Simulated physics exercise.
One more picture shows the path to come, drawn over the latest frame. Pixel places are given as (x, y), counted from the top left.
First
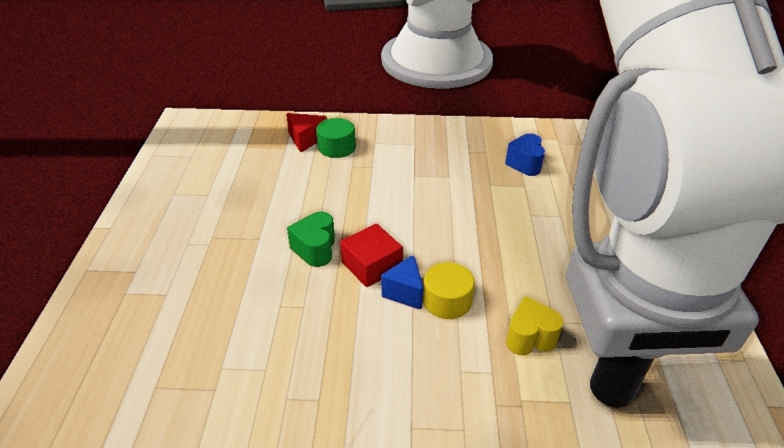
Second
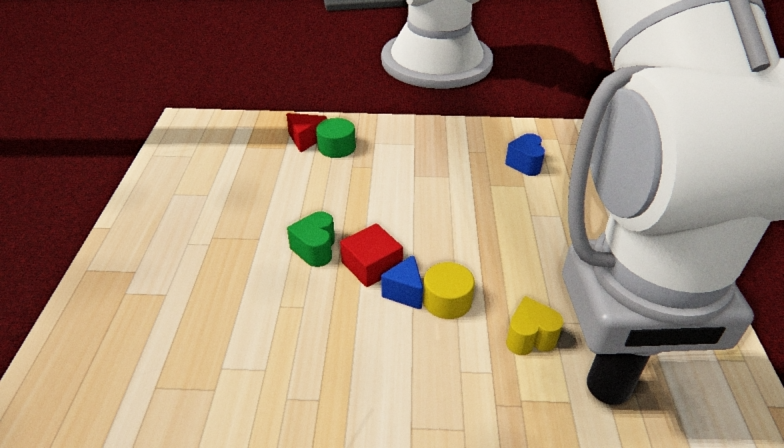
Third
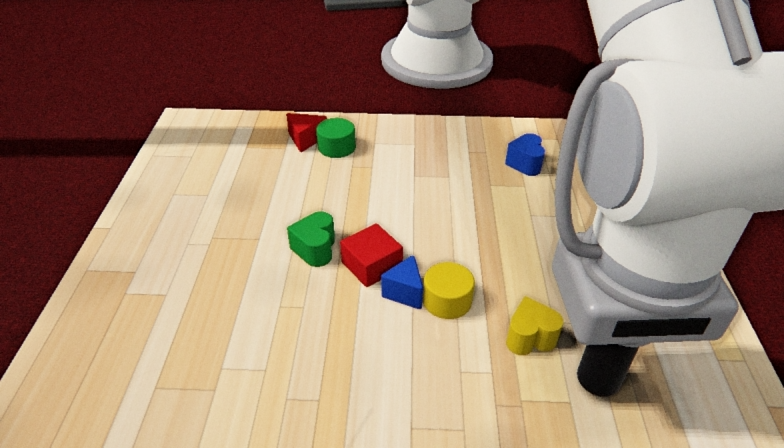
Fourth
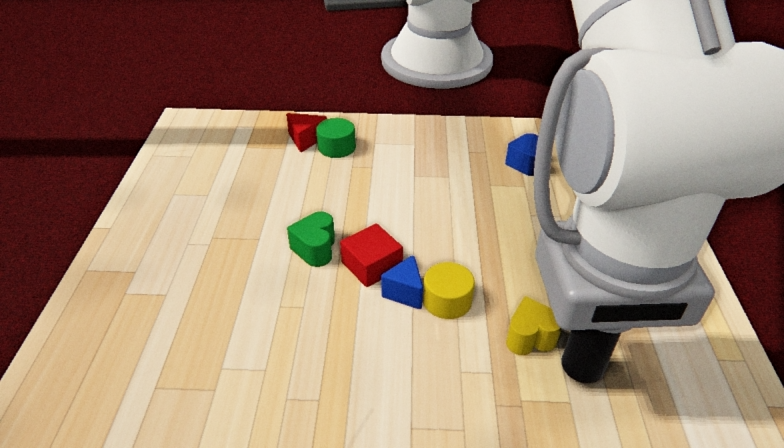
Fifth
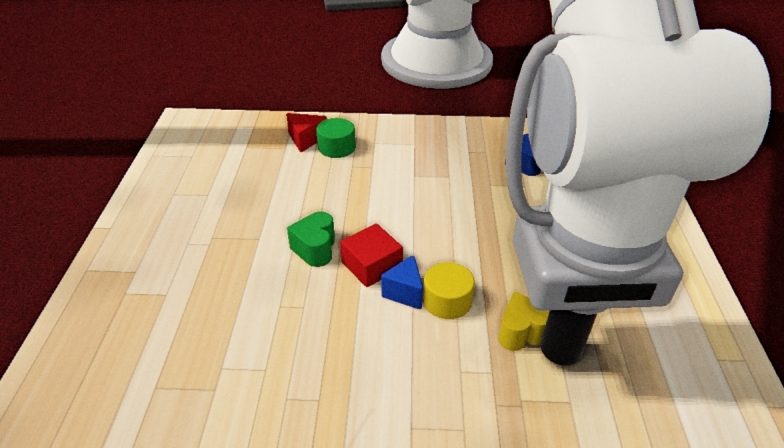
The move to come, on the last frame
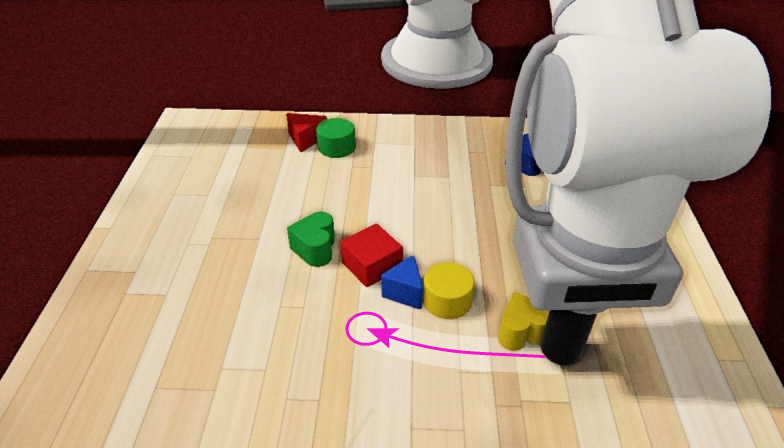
A white robot arm with a black rod at its lower end stands over the right side of a pale wooden table, seen from above by a still camera against a dark red background. A green heart, red block, blue triangle, yellow cylinder and yellow heart lie across the middle, with red, green and blue pieces behind. The arm moves slowly left, and its rod nudges the yellow heart slightly left.
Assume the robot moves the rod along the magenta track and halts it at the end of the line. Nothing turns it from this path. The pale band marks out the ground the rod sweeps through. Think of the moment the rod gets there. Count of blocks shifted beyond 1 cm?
Most likely one.
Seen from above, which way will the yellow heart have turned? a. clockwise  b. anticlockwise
a
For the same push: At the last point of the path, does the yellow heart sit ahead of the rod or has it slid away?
When the path ends, it will lie beside or behind the rod.
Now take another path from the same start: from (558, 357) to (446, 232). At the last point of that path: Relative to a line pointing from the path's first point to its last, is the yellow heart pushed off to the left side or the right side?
Facing from start to end, it will go to the left.
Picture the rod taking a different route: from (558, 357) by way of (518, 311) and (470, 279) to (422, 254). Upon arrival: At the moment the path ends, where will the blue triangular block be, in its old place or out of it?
The push reaches it.
Path on the board, from (558, 357) through (459, 352) to (366, 328).
The first path, step by step. One third of the way, rod at (493, 346); yellow heart at (508, 303), turned 25° clockwise.
Two thirds of the way, rod at (427, 338); yellow heart at (508, 303), turned 25° clockwise.
At the end, rod at (366, 320); yellow cylinder in place; yellow heart at (508, 303), turned 25° clockwise.
